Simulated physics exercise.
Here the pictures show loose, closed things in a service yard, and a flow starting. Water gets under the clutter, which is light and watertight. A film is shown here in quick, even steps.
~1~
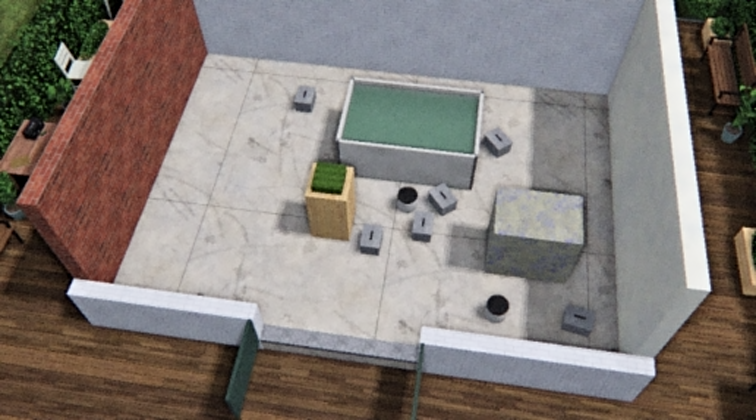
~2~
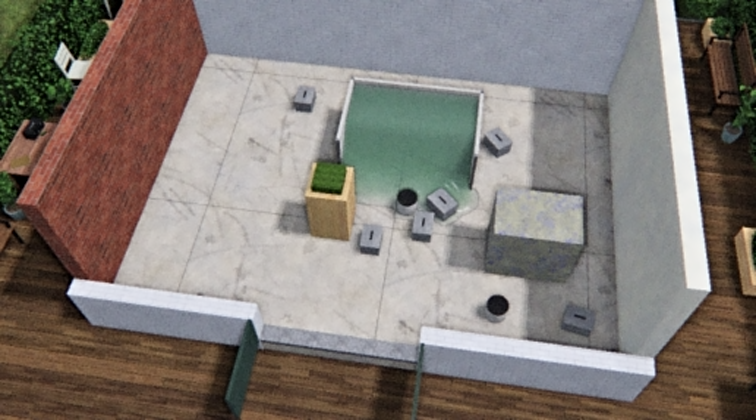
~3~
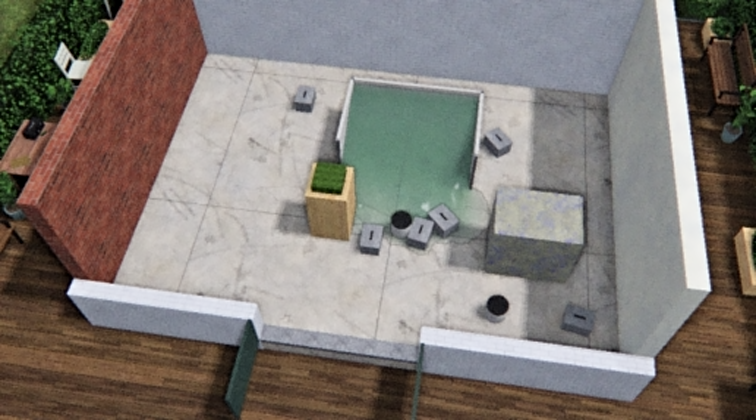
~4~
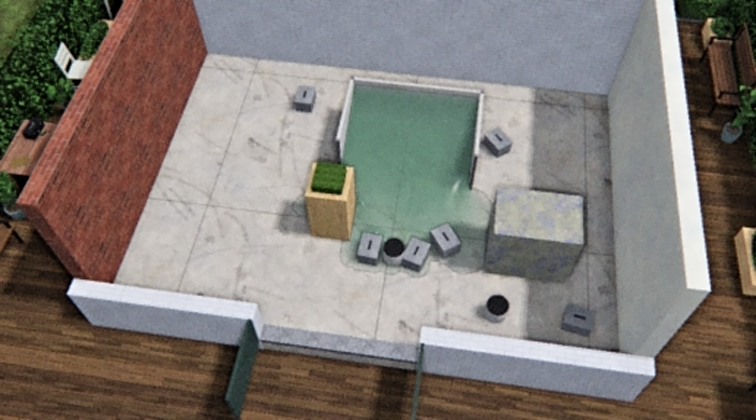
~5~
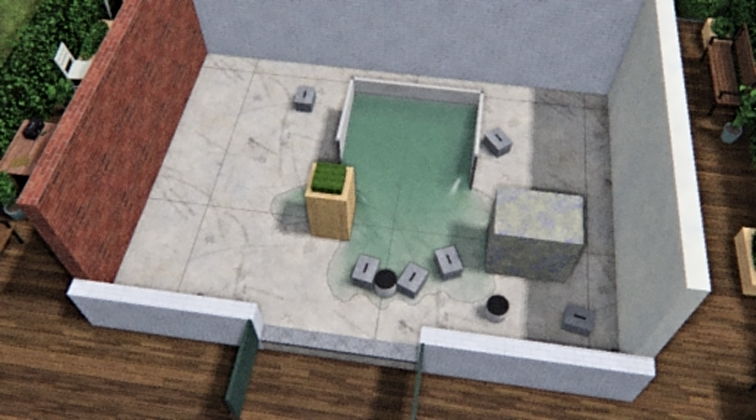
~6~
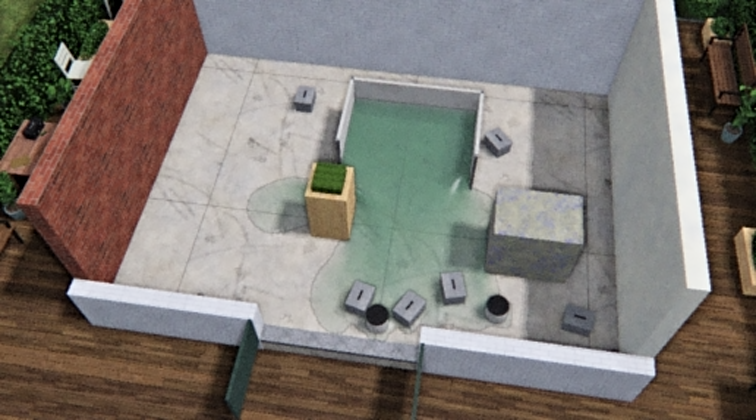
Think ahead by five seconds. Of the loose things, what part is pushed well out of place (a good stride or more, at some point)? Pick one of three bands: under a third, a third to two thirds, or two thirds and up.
Two thirds and up.
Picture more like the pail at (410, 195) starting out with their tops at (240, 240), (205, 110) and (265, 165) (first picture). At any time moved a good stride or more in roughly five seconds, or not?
First remains in place, second driven off, third driven off.
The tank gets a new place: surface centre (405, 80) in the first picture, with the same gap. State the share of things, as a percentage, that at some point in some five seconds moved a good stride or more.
That comes out at some 80 %.
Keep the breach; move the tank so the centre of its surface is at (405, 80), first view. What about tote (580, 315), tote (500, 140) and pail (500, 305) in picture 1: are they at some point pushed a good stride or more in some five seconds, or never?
In order: Went well off, remained close by, went well off.
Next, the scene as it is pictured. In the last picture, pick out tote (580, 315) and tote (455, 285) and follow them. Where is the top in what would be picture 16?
Near (592, 293) and (559, 285).
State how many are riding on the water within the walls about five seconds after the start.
I make it 1 of them.
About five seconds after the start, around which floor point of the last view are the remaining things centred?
Mean position: About (494, 135).
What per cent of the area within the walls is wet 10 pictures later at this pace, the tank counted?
It comes to some 65 in a hundred.
A moment on, 4 of 8 are well off their spots; 1 afloat.
Next, 5 of 8 are well off their spots; 1 afloat.
Later, 6 of 8 are well off their spots; 3 afloat.
In the end, 6 of 8 are well off their spots, and 6 have been at some point; 1 afloat.
